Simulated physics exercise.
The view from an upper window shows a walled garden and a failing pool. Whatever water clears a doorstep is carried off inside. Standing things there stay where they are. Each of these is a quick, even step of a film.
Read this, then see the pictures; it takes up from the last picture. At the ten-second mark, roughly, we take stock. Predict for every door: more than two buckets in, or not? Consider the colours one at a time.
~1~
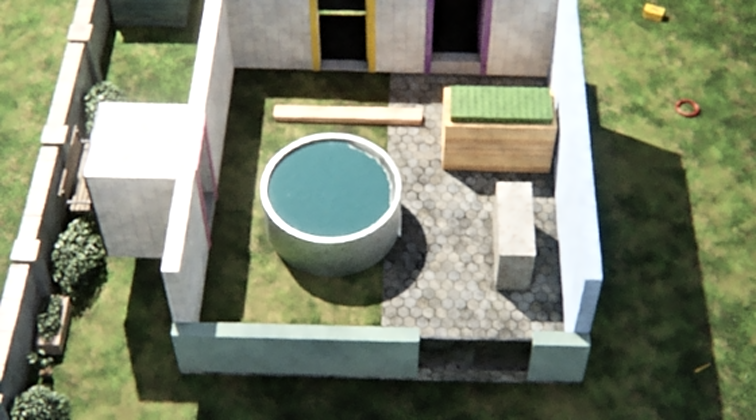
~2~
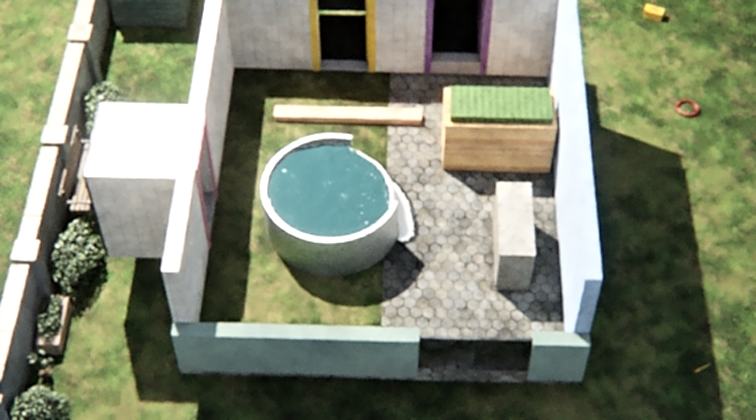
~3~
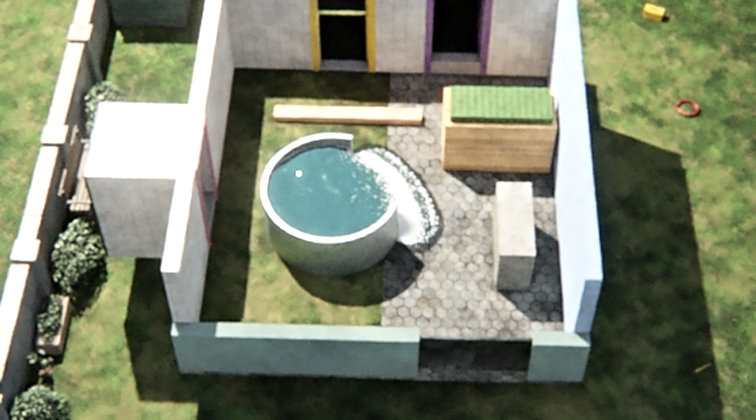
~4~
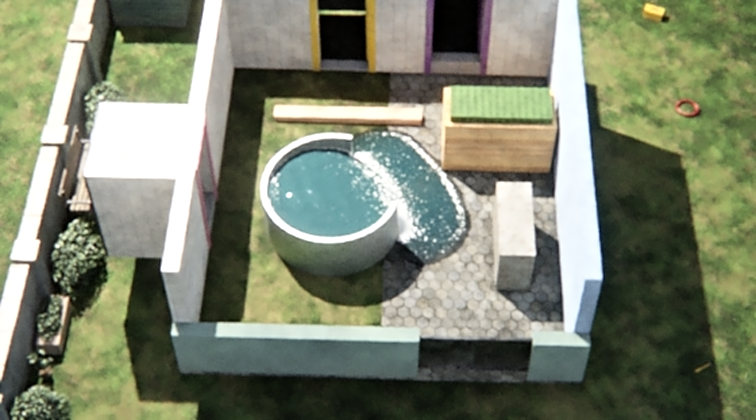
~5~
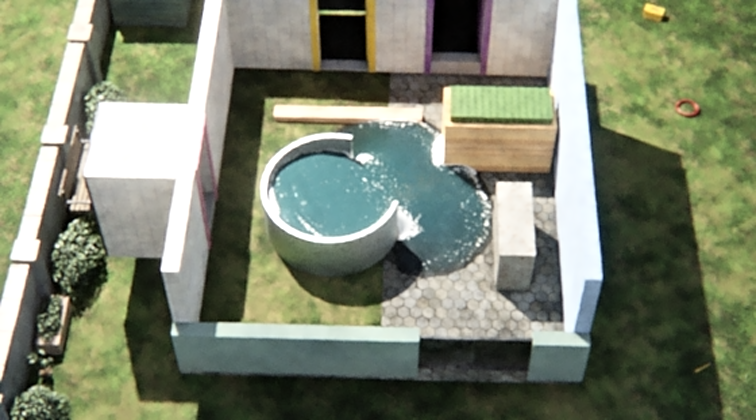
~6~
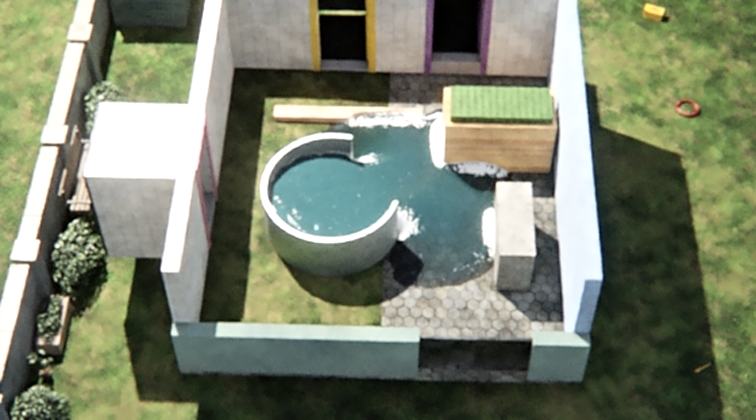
The purple door gets two buckets or fewer; the yellow door gets over two buckets; the pink door gets two buckets or fewer.
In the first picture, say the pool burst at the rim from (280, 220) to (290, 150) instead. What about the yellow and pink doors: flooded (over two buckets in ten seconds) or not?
Per door - yellow door: Exceeds, pink door: Exceeds.
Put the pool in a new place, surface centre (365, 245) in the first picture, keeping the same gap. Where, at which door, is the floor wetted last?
It is the pink door.
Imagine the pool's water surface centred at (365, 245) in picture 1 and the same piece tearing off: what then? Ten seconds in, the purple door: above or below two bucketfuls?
As it turns out, the purple door doesn't reach it.
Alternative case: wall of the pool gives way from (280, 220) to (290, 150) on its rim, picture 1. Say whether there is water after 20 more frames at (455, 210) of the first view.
Answer: No water.
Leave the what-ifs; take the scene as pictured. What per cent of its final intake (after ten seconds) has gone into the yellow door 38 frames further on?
Roughly 45 percent.
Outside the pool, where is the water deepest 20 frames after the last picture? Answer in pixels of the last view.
Around (556, 349).
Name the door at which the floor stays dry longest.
My answer is the pink one.
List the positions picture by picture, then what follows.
The first frame shows the pool at (331, 189) is whole and still.
In the second frame, the front is at (400, 241), out from the gap at (388, 186).
In the third frame, water pours out at (388, 188) and has run to (422, 248).
In the fourth frame, water pours out at (388, 190) and has run to (459, 243).
In the fifth frame, the front is at (491, 232), out from the gap at (388, 191).
In the sixth frame, the front is at a hidden place, out from the gap at (388, 190).
A moment on, water covers 35 % of the floor; the purple door wet at the sill, nothing in, the yellow door not reached, the pink door not reached.
Next, water covers 55 % of the floor; the purple door wet at the sill, nothing in, the yellow door wet at the sill, nothing in, the pink door not reached.
Then, water covers 70 % of the floor; the purple door wet at the sill, nothing in, the yellow door under two buckets in, the pink door not reached.
Later, water covers 95 % of the floor; the purple door wet at the sill, nothing in, the yellow door over two buckets in, the pink door wet at the sill, nothing in.
In the end, water covers 95 % of the floor; the purple door wet at the sill, nothing in, the yellow door over two buckets in, the pink door wet at the sill, nothing in.
